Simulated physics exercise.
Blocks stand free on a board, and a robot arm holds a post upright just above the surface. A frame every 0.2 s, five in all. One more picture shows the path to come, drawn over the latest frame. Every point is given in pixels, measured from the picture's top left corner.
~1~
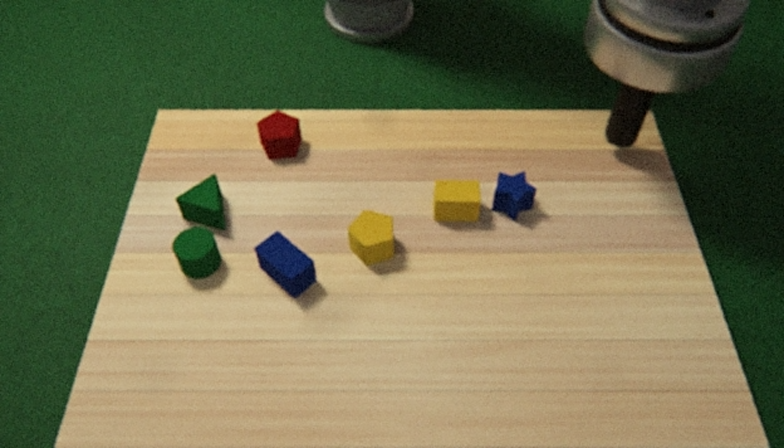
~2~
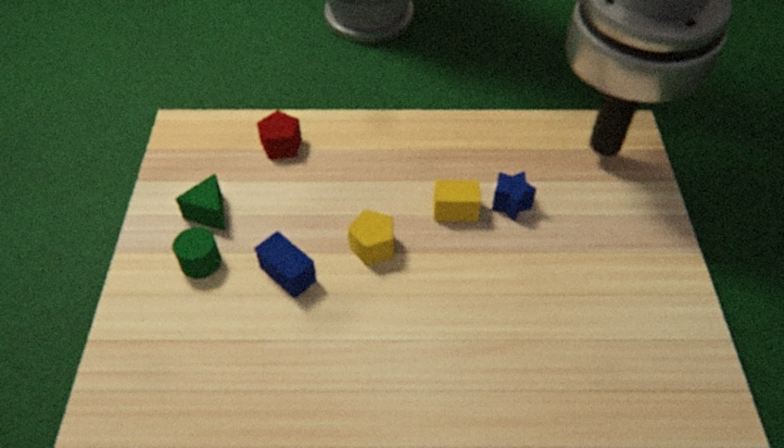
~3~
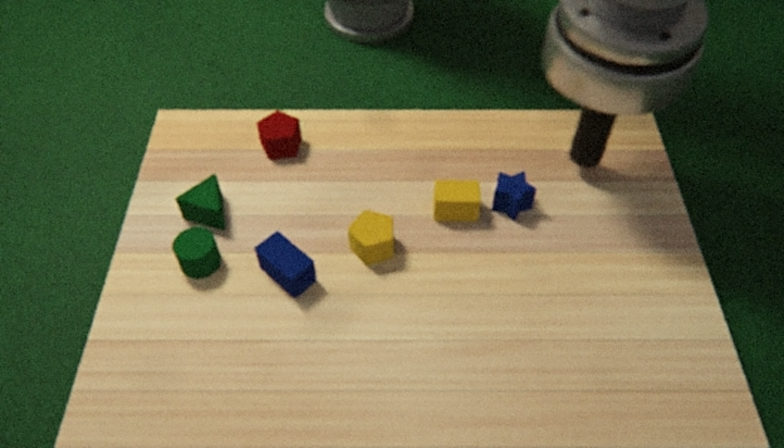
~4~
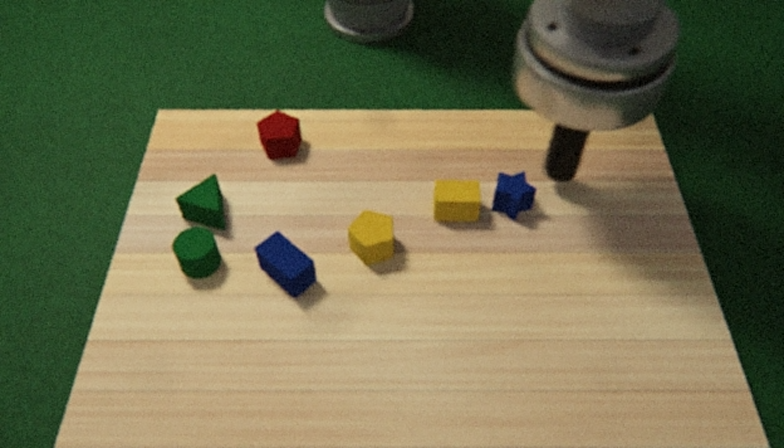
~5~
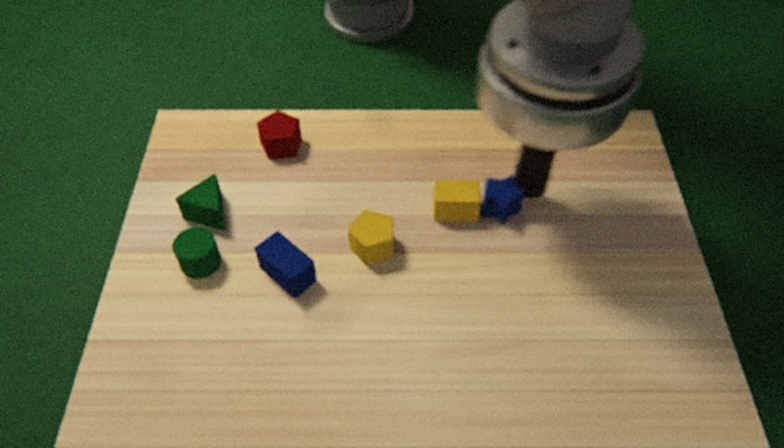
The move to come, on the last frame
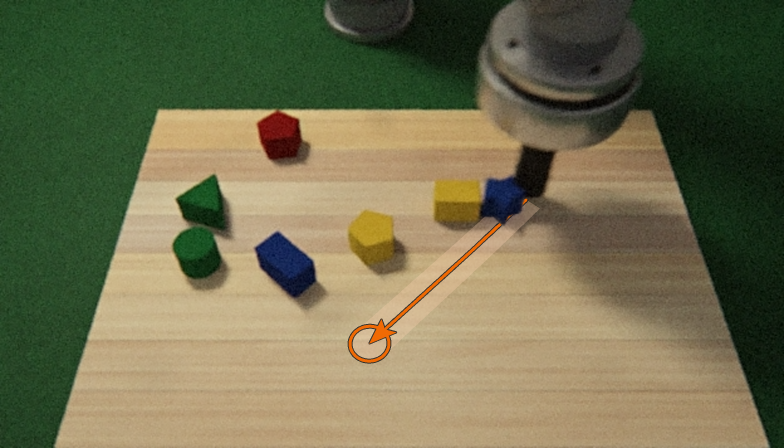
On a wooden board, a robot arm moving its dark post leftward and nudging a blue star block against a yellow block.
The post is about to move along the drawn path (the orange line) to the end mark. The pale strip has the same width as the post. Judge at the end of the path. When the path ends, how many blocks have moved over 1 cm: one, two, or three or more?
It should be two, as far as I can tell.
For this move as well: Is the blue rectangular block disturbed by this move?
From what I can tell, it will keep its place.
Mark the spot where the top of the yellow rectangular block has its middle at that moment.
I'd say the yellow rectangular block ends with its top centre at (412, 204).
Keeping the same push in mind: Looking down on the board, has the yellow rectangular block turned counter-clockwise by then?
It seems not.
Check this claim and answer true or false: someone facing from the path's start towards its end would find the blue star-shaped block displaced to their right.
Verdict: True.
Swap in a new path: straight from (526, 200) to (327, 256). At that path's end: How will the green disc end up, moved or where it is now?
That block stays.
The line goes from (526, 200) to (370, 343).
On the path given first. One third of the way, post (481, 232); yellow rectangular block (418, 202), turned 80° clockwise; blue star-shaped block (450, 230).
Two thirds of the way, post (427, 280); yellow rectangular block (412, 204), turned 110° clockwise; blue star-shaped block (412, 242), turned 75° clockwise.
At the end, post (369, 332); blue rectangular block unmoved; yellow five-sided block unmoved; yellow rectangular block (412, 204), turned 110° clockwise; blue star-shaped block (412, 242), turned 75° clockwise.
